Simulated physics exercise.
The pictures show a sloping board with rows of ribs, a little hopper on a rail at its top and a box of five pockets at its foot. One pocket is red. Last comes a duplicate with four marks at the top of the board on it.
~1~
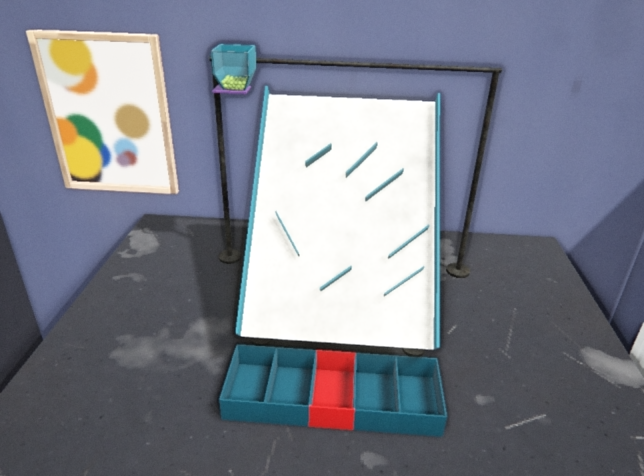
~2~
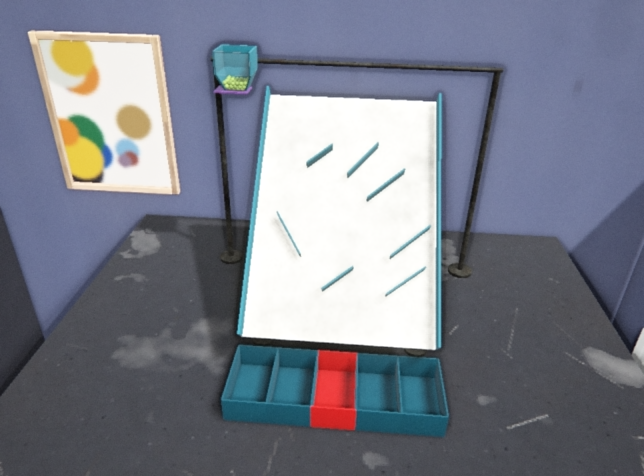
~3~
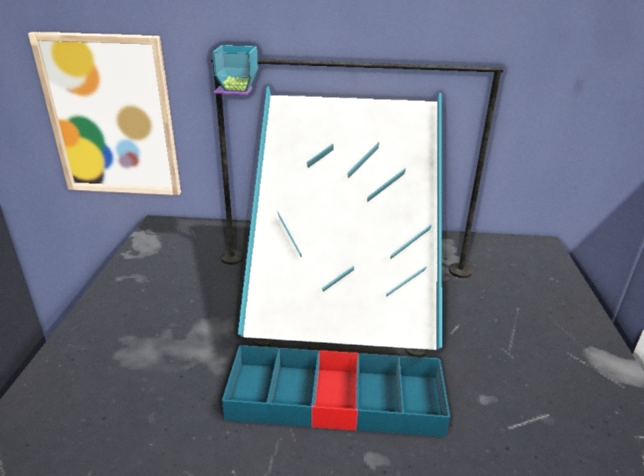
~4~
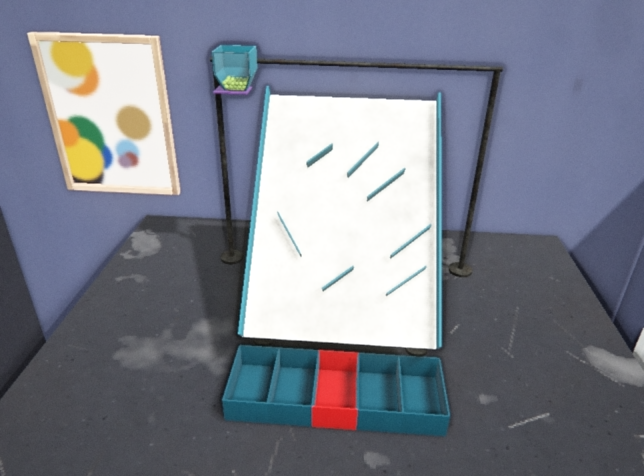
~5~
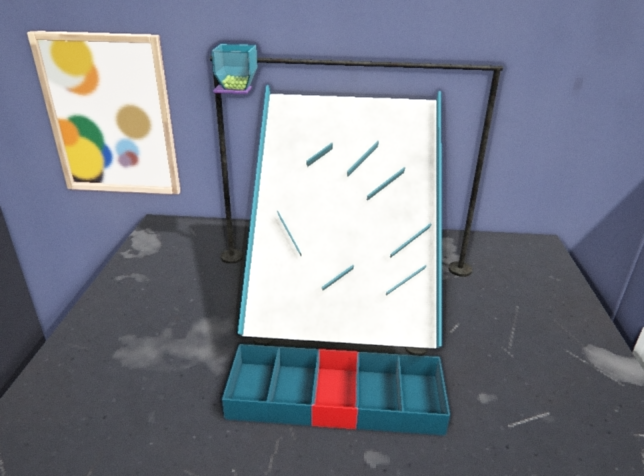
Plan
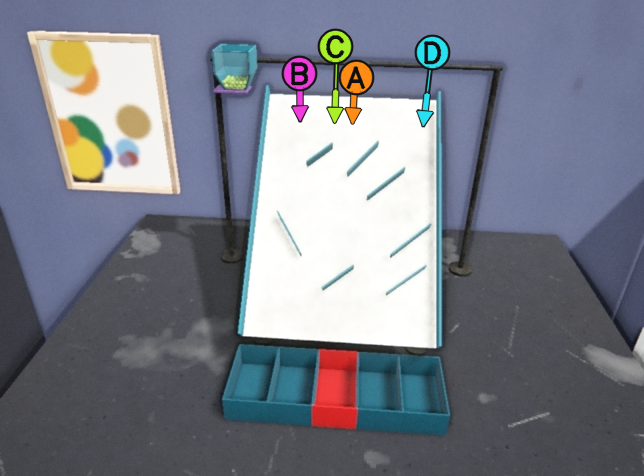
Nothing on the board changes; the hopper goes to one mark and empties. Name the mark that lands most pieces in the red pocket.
D.
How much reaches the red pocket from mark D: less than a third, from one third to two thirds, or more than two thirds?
It is from one third to two thirds.
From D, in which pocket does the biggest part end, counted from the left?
It is the third one.
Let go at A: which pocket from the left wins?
It is the second one.
On the marked copy, mark A meets the board at (352, 118); mark B meets the board at (300, 115); mark C meets the board at (334, 117); mark D meets the board at (423, 120).
For mark A, a small part in the red pocket, nearly all in other pockets, a stray few outside the box.
For mark B, a small part in the red pocket, nearly all in other pockets.
For mark C, a small part in the red pocket, most in other pockets, a stray few outside the box.
For mark D, about half in the red pocket, about a third in other pockets, a small part outside the box.
